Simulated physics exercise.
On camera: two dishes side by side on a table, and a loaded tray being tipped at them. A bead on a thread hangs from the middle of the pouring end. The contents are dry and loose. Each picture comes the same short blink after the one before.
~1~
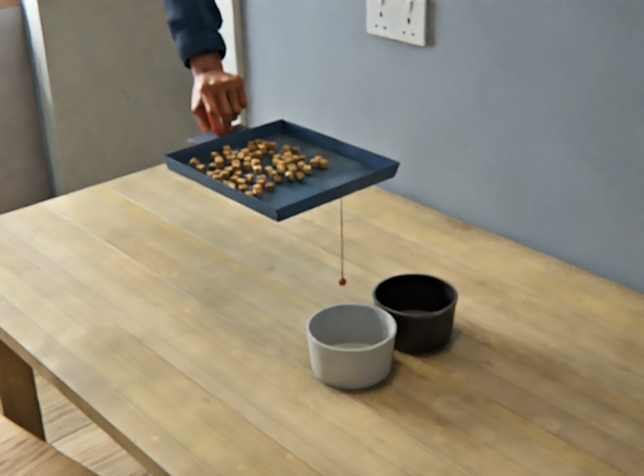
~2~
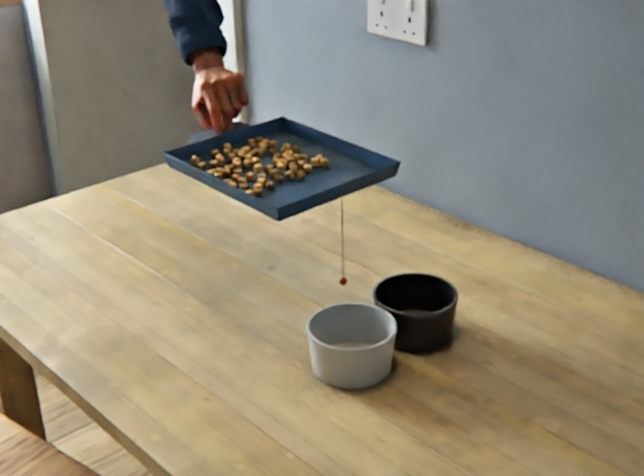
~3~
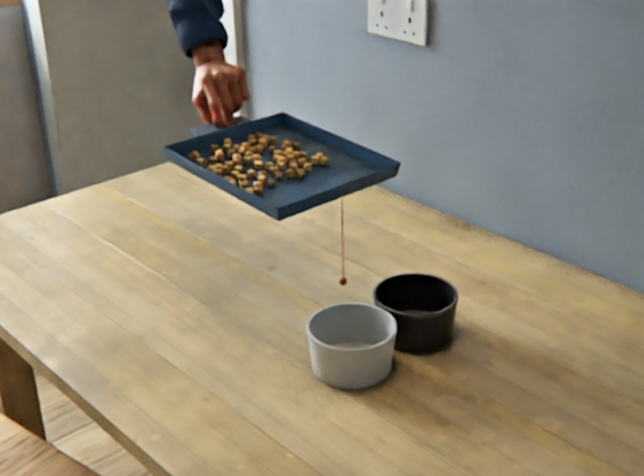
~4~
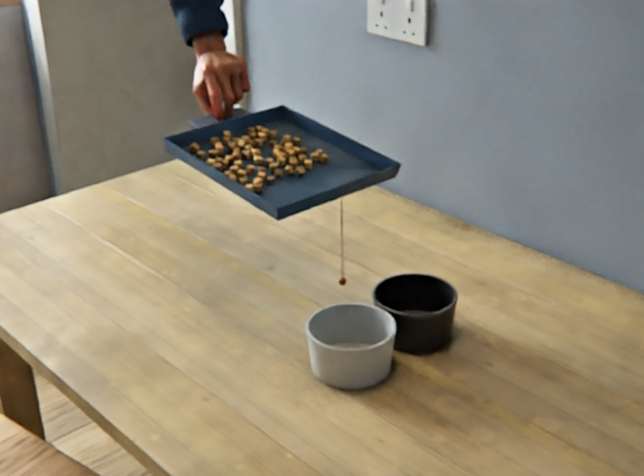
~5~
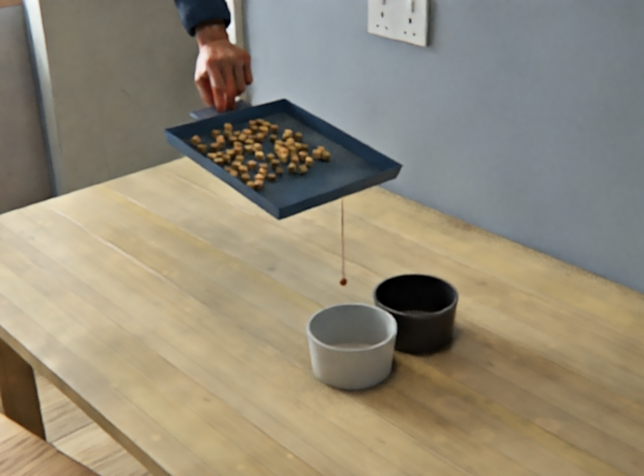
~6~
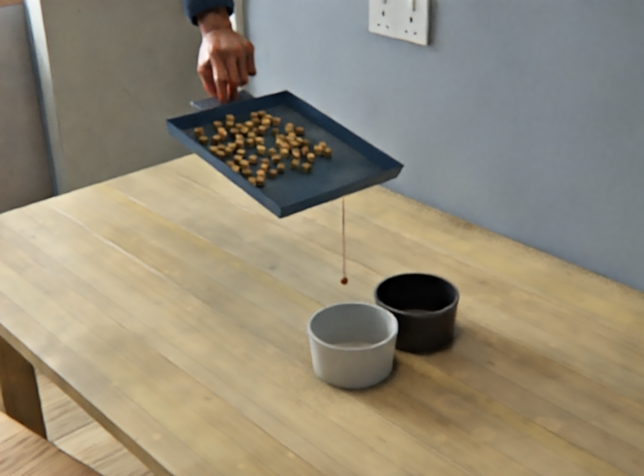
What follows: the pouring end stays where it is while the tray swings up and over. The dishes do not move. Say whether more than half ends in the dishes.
The two hold the larger part of the load.
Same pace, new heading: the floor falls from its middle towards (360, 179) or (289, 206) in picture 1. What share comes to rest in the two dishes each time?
First some 10, then 10 per cent.
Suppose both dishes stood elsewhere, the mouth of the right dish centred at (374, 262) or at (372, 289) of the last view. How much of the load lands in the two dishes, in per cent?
In turn 0 and 50 in a hundred.
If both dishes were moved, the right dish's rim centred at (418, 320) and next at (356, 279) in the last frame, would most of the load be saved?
At the first place the smaller part, at the second under half.
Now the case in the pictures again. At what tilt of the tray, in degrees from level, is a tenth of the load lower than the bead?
At some 60 degrees.
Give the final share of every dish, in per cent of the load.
The left dish has 30 per cent, the right dish has 60.
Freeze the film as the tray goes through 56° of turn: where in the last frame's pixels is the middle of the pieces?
Roughly at (349, 182).
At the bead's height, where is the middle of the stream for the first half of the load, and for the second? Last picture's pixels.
Around (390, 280) and then (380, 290).
Soon after the last picture, tray tipped steeply; most on the tray; a stray few in the right dish; a small part in the air.
A little later, tray tipped right over; most on the tray; a stray few in the left dish; a small part in the right dish; a stray few outside both; a stray few in the air.
Later still, tray tipped past a quarter turn; about a third in the left dish; about half in the right dish; a small part outside both.
At rest, tray tipped past a quarter turn; about a third in the left dish; about half in the right dish; a small part outside both.
